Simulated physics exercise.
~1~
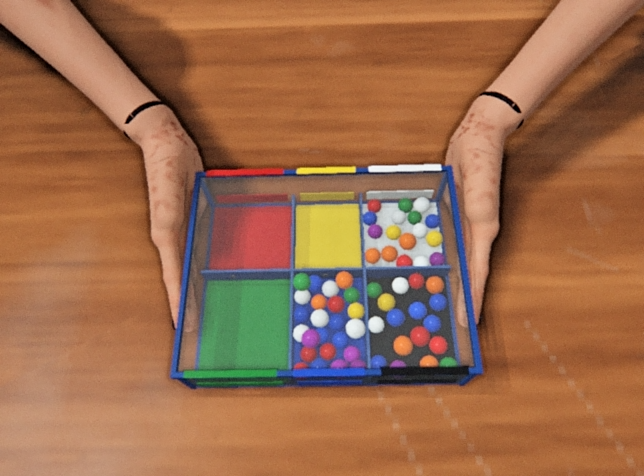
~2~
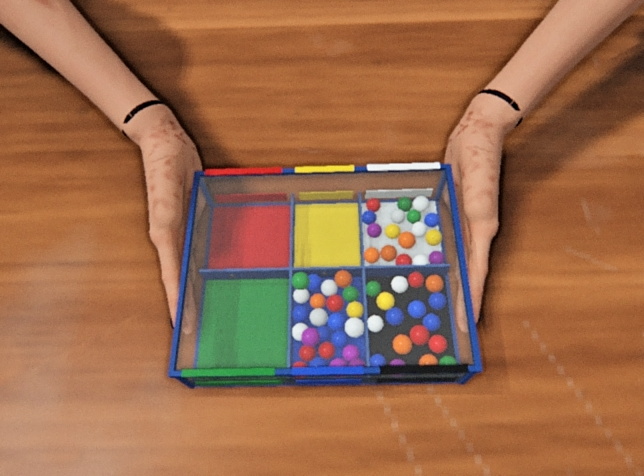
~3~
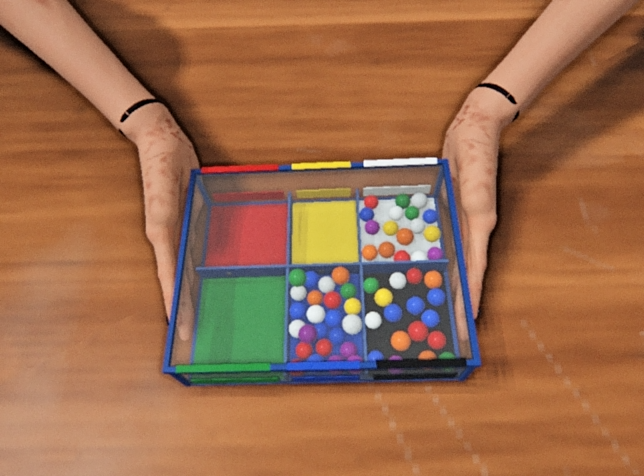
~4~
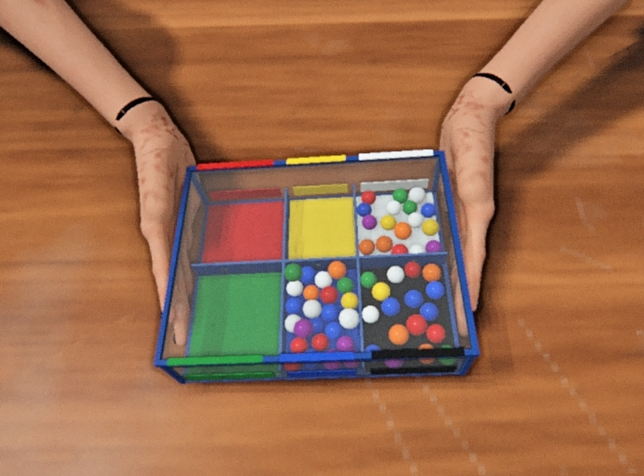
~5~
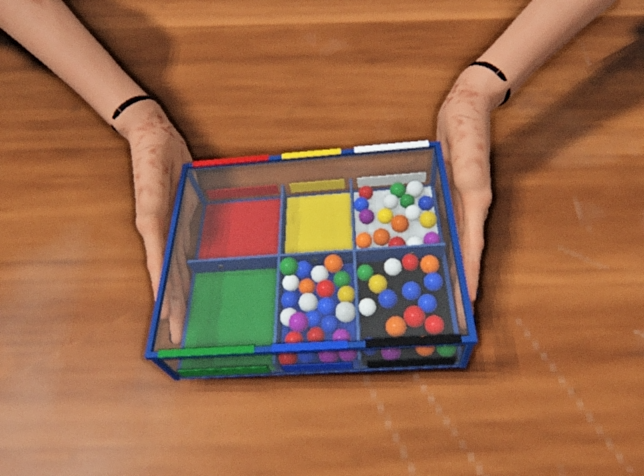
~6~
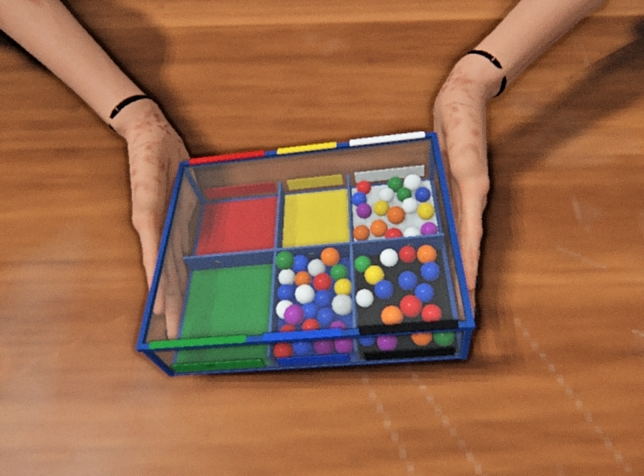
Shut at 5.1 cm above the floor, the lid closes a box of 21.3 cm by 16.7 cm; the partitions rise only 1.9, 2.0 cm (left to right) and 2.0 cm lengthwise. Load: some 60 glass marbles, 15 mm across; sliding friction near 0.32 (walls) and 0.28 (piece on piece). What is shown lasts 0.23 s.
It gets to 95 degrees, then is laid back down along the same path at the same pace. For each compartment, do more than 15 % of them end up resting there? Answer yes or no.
Red compartment: Yes, blue compartment: No, green compartment: No, yellow compartment: Yes, white compartment: No, black compartment: No.
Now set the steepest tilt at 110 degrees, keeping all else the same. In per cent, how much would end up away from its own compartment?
100 %.
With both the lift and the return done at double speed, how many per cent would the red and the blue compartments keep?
I'd expect red at 60 percent and blue at 0 percent.
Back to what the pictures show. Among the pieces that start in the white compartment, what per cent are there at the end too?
Around 20 %.
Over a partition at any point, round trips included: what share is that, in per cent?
About 90 %.
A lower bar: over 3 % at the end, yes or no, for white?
White yes.
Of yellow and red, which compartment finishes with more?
Result: Red has more.
Then, 1.12 s after the last picture, tilt 95 degrees; red 5 %, blue 40 %, white 30 %, black 25 %.
Then, 1.85 s after the last picture, tilt 43 degrees; red 70 %, blue 5 %, yellow 20 %, white 5 %.
Then, 2.62 s after the last picture, tilt 0 degrees; red 65 %, blue 5 %, yellow 20 %, white 5 %.
In the end, red 65 %, blue 5 %, green 0 %, yellow 20 %, white 5 %, black 0 %.
